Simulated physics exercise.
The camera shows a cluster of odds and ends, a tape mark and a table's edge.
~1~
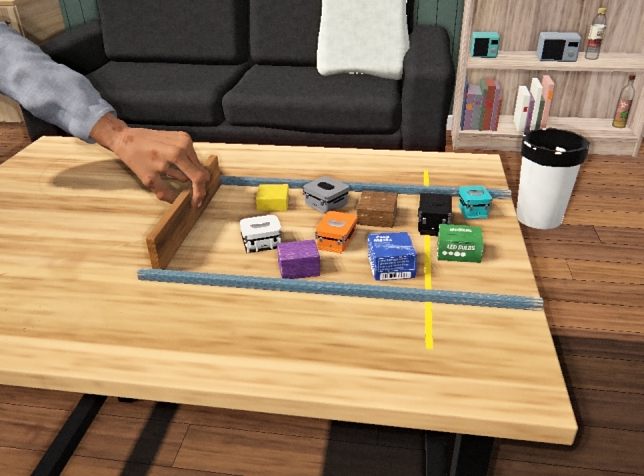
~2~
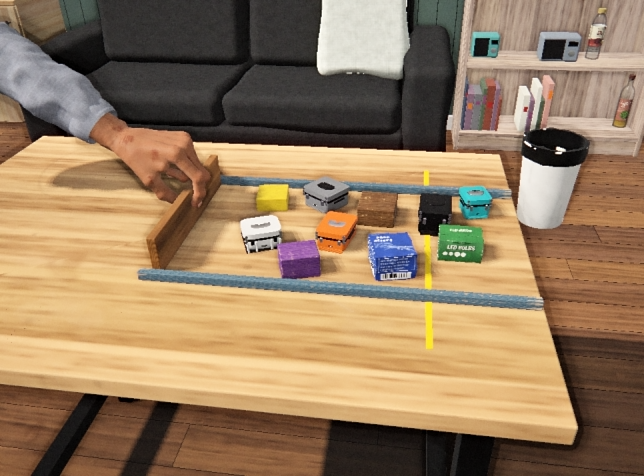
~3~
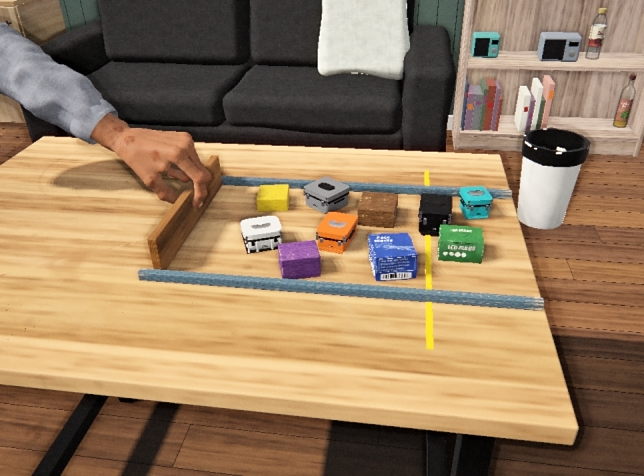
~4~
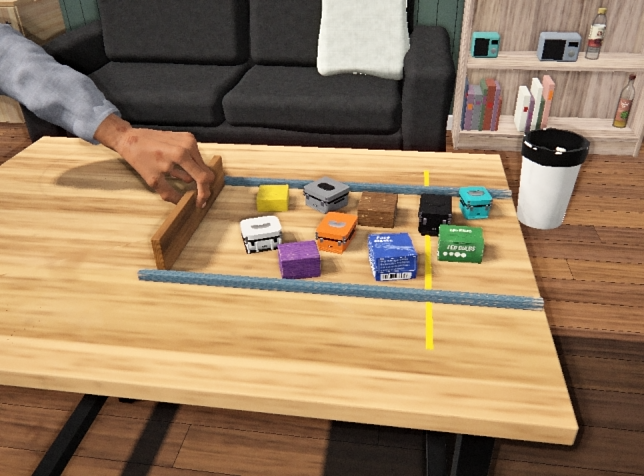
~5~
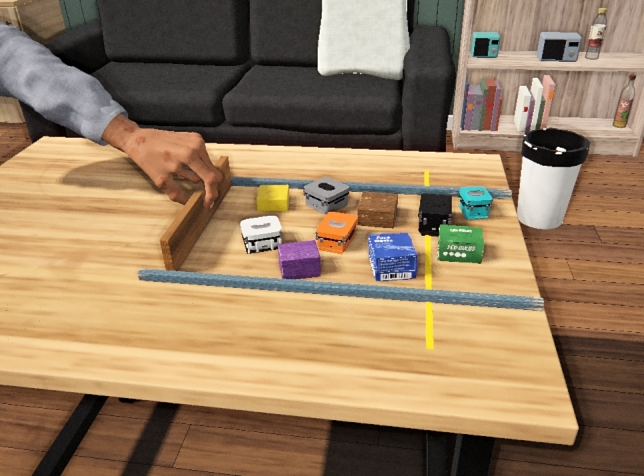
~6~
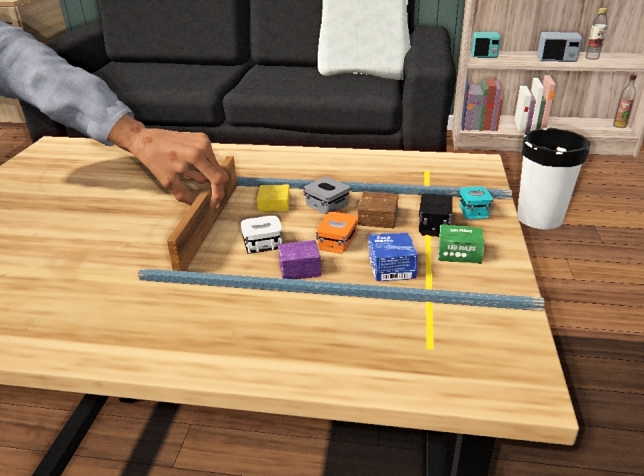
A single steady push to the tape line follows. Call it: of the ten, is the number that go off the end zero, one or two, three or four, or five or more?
Zero go off.
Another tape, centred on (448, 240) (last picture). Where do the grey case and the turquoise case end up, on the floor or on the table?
Grey case: Still there. Turquoise case: Over the edge.
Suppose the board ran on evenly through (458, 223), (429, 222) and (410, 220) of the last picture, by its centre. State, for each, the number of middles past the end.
The numbers past the end are 2, 0 and 0.
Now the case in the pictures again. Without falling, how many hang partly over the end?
I'd put it at 2.
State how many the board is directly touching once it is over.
It ends up touching 4.
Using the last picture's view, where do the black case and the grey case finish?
First (513, 230), then (477, 197).
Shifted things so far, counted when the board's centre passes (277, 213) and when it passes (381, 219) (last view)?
At the first spot 3, then 8.
Soon after, none off yet; turquoise case at rest near (475, 203); green box at rest near (461, 244); black case at rest near (435, 215).
Then, none off yet; turquoise case at rest near (475, 203); green box at rest near (461, 244); black case moved a little near (454, 218).
At rest, the number that fall off is zero.
